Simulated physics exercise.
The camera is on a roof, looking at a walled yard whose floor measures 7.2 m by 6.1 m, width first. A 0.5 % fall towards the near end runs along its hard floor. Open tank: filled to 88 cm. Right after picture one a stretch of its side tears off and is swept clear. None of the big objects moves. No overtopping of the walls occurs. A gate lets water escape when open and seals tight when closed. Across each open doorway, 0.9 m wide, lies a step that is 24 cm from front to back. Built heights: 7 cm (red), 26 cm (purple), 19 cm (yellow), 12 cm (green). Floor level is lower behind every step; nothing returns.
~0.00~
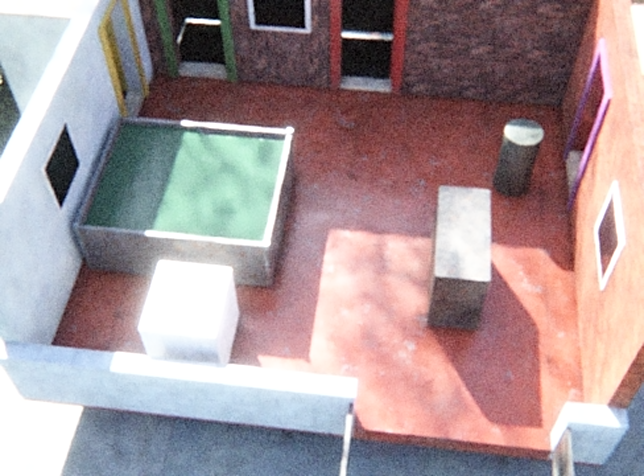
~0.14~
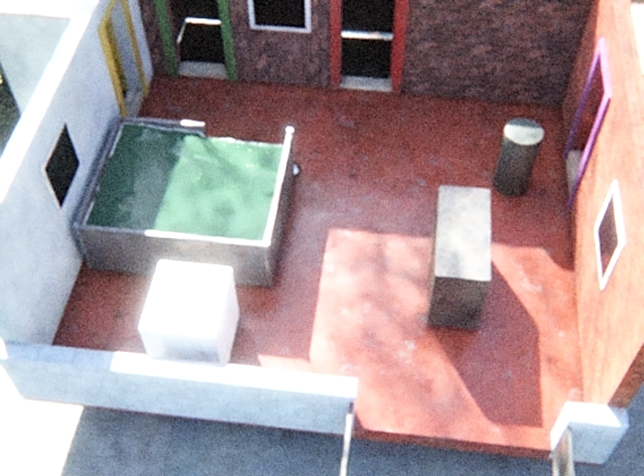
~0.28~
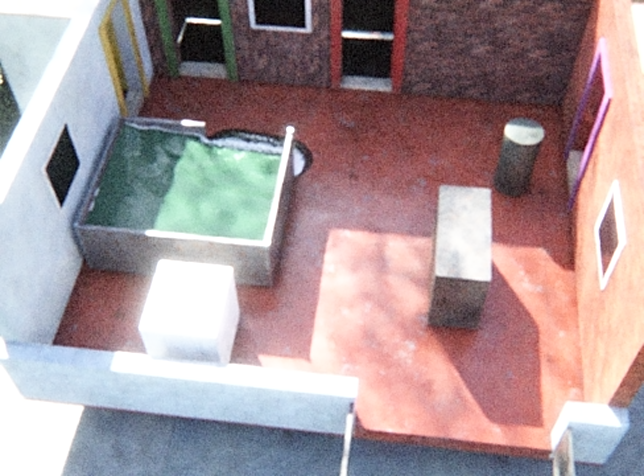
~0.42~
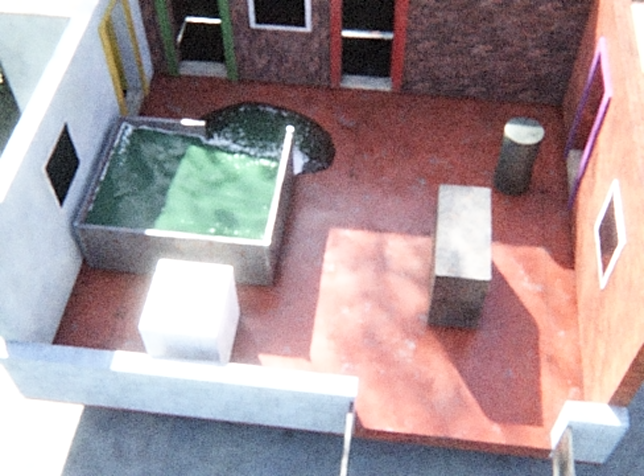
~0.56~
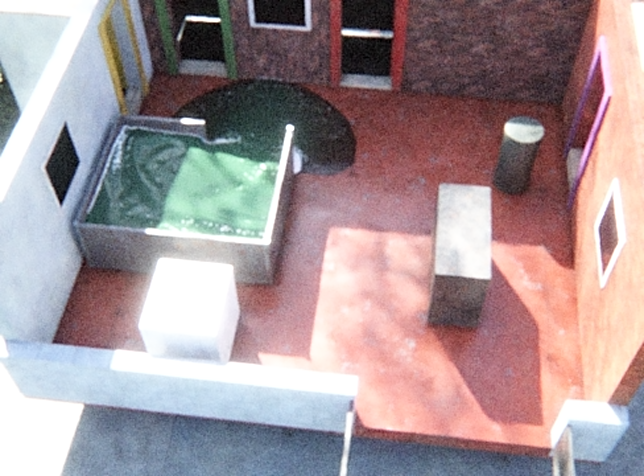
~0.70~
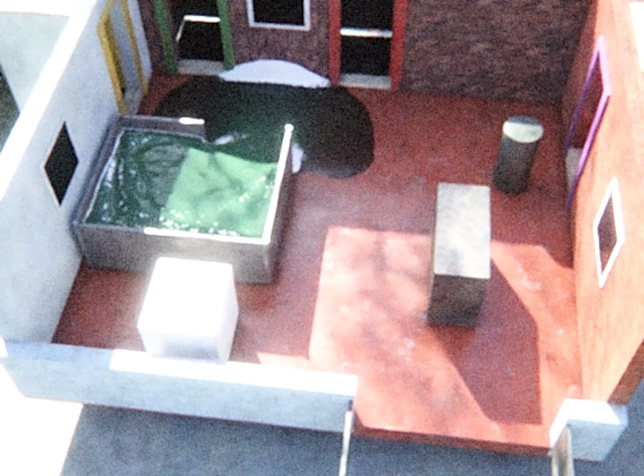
Water pours from the far side of the open tank and spreads across the red floor.
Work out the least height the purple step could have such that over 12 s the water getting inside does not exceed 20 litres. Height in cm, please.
The least height is about 20 cm.
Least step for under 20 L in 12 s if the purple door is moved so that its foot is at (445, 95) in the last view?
Around 13.0 cm would do it.
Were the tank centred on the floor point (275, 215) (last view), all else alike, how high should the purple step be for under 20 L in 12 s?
14.5 cm or thereabouts.
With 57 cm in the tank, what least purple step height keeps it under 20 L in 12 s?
I'd go with near 12.5 cm then.
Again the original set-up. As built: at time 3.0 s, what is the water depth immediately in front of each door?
Depths in cm: Red 19, purple 23, yellow 23, green 26.
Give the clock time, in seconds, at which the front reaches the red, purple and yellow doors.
Red = 0.8 s, purple = 2.6 s, yellow = 0.8 s.
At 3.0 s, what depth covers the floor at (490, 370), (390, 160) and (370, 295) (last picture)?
Close to 0, 1 and 0 cm deep.
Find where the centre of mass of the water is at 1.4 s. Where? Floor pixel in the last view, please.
Centre estimate: (224, 183) px, approximately.
After 1.4 s water covers 25 % of the floor, deepest (55 cm) near (281, 87); it has not reached the purple door.
After 3.0 s water covers 40 % of the floor, deepest (40 cm) near (161, 77); 23 cm at the purple door, 0 litres in over its 26 cm step.
After 12.0 s water covers 95 % of the floor, deepest (14 cm) near (573, 418); 11 cm at the purple door, 2 litres in over its 26 cm step.
At the purple door as built, the water arrived by 2.6 s and peaked near 26 cm at 3.4 s.
Run again over the same 12 s with other heights there, 46 litres in over 17.5 cm, 7 litres over 23.5 cm. The limit of 20 litres is kept from about 20 cm up.
